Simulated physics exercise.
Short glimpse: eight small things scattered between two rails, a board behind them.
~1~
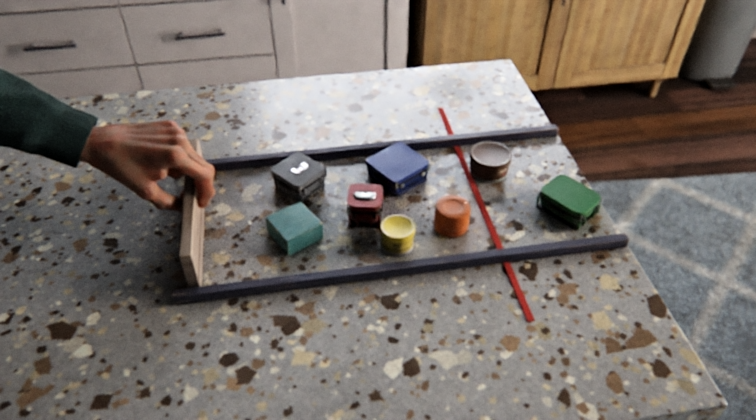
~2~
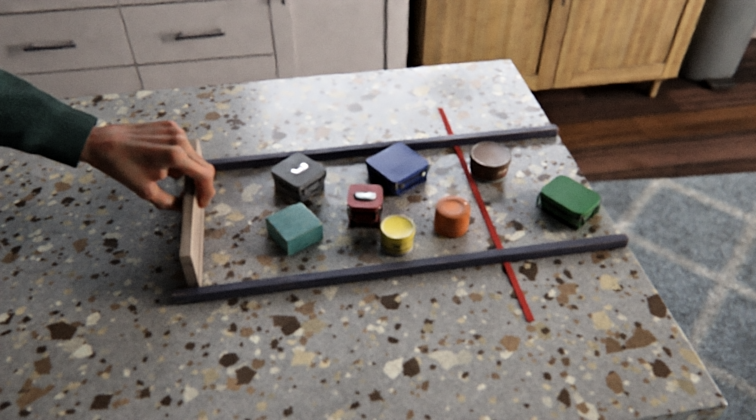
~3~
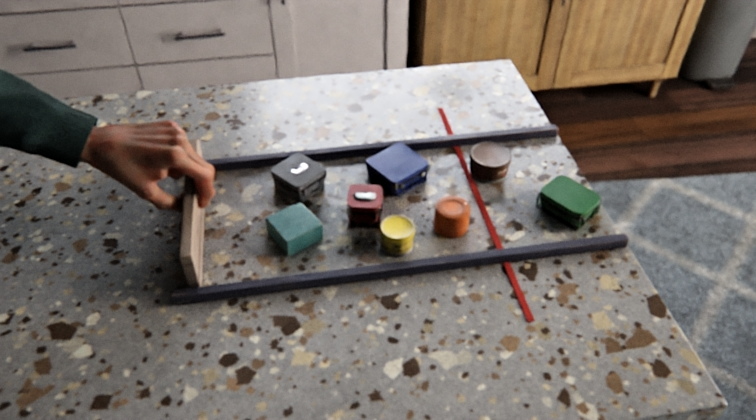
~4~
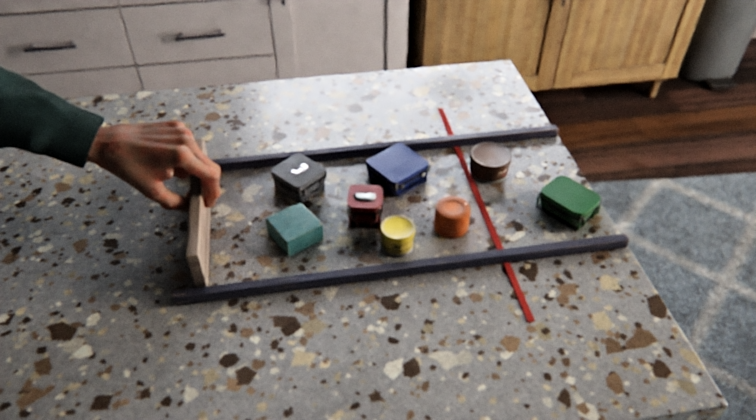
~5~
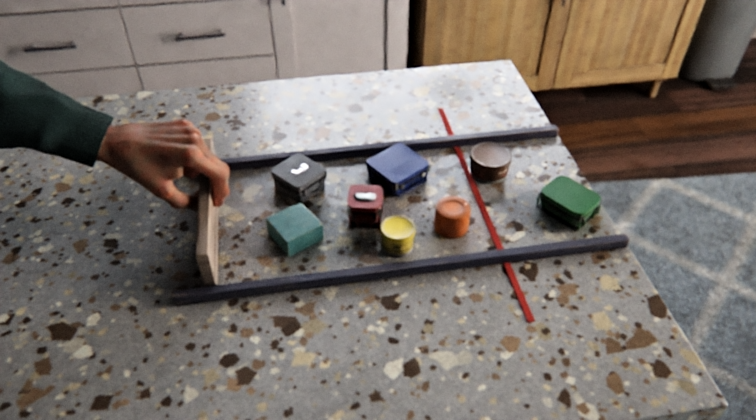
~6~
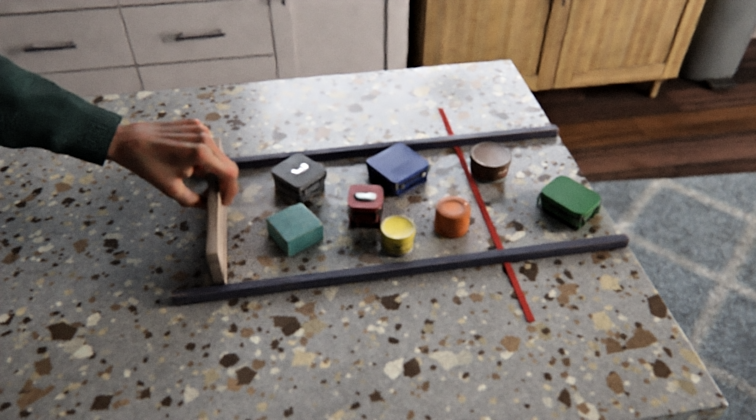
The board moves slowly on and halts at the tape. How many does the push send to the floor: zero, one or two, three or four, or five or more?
The fallen count comes to none.
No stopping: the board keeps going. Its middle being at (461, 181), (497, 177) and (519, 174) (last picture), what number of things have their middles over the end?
0; 1; 2.
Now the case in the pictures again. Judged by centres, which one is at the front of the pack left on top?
It's the brown tin.
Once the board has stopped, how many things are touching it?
The count in contact is 2.
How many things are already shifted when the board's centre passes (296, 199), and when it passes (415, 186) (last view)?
First 2, after that 7.
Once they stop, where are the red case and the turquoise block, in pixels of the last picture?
You'll see the red case at (522, 181), with the turquoise block at (508, 212).
Soon after, none off yet; green case at rest near (569, 203); brown tin at rest near (490, 163); orange lid at rest near (452, 217).
Then, none off yet; green case at rest near (569, 203); brown tin moved a little near (505, 161); orange lid moved about its own width near (481, 206).
At rest, the number that fall off is zero.
